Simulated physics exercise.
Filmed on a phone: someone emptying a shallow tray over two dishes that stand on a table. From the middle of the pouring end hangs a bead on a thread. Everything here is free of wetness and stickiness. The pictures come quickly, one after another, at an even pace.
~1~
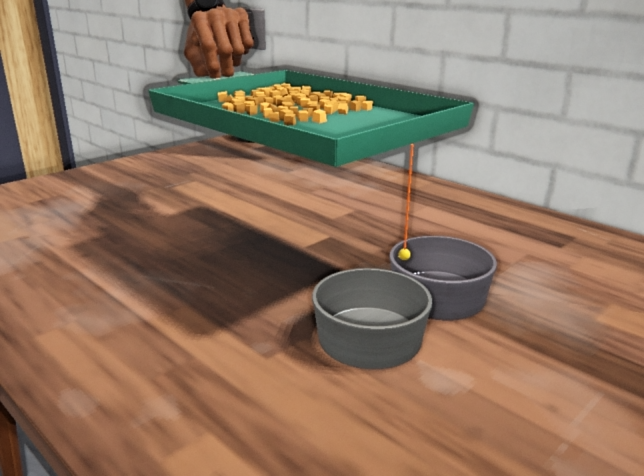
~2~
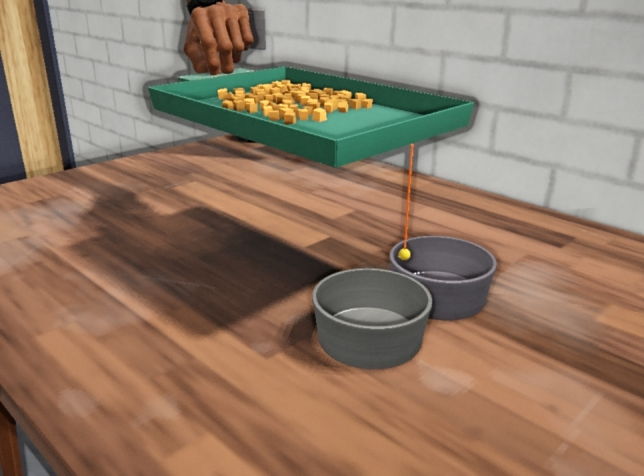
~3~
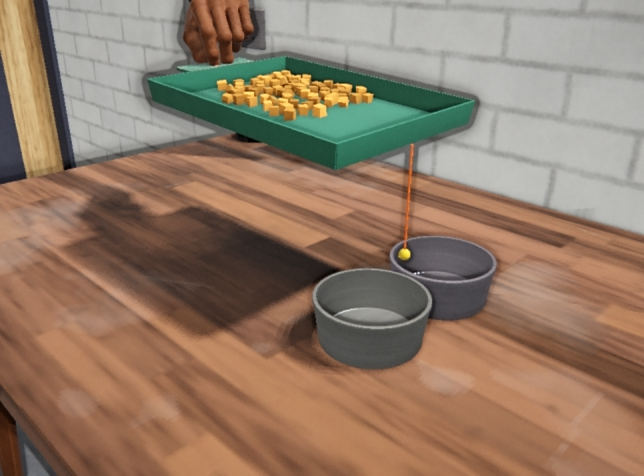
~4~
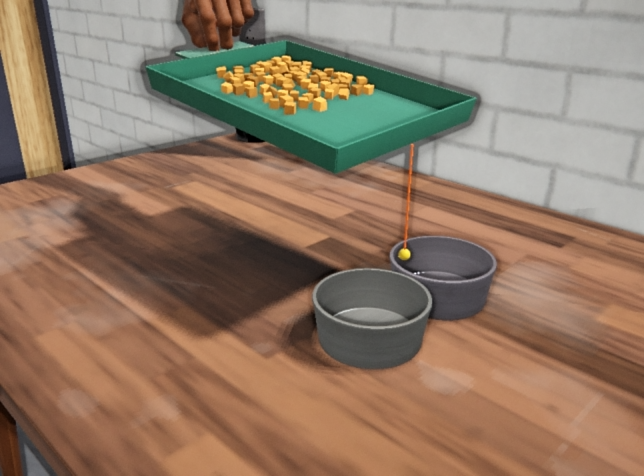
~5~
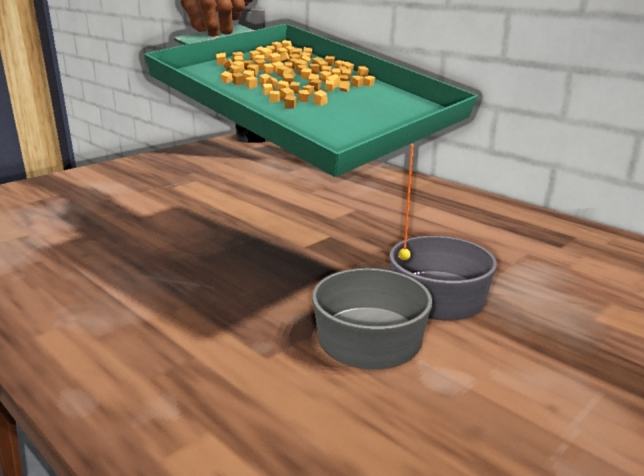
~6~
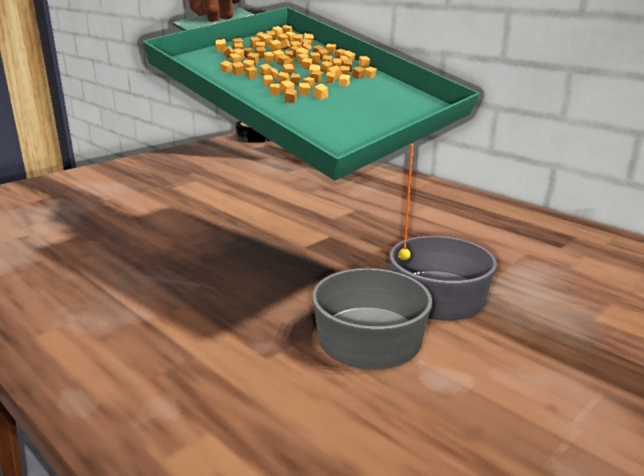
A green tray of croutons was held above two gray dishes on a wooden table, and a hand slowly raised its far end, tilting it toward the front while the croutons barely shifted.
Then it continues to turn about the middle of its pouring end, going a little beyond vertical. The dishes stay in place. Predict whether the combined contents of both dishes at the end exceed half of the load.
The combined contents exceed half.
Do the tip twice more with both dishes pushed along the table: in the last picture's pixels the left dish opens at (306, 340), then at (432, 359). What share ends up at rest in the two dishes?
Some 70 percent in the first case, 10 percent in the second.
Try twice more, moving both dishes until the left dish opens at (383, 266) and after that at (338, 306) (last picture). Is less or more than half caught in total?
First shift, a minority share; second shift, a majority share.
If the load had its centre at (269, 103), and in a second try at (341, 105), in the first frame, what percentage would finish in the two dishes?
In turn 60 and 60 in a hundred.
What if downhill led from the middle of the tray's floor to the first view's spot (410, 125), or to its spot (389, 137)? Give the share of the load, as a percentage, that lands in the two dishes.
So it's 60 percent with the first slope and 40 percent with the other.
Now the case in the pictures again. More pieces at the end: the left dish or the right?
The left-positioned one, it's fuller.
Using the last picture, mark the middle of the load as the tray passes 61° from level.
Somewhere around pixel (345, 144) in the last picture.
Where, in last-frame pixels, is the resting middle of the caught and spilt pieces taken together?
The centre comes to rest close to (363, 336).
Soon, tray tipped steeply; nearly all on the tray; a small part in the air.
A while on, tray tipped past a quarter turn; most on the tray; a small part in the left dish; a small part outside both.
Towards the end, tray tipped past a quarter turn; most in the left dish; about a quarter outside both.
Finally, tray tipped past a quarter turn; most in the left dish; none in the right dish; about a quarter outside both.
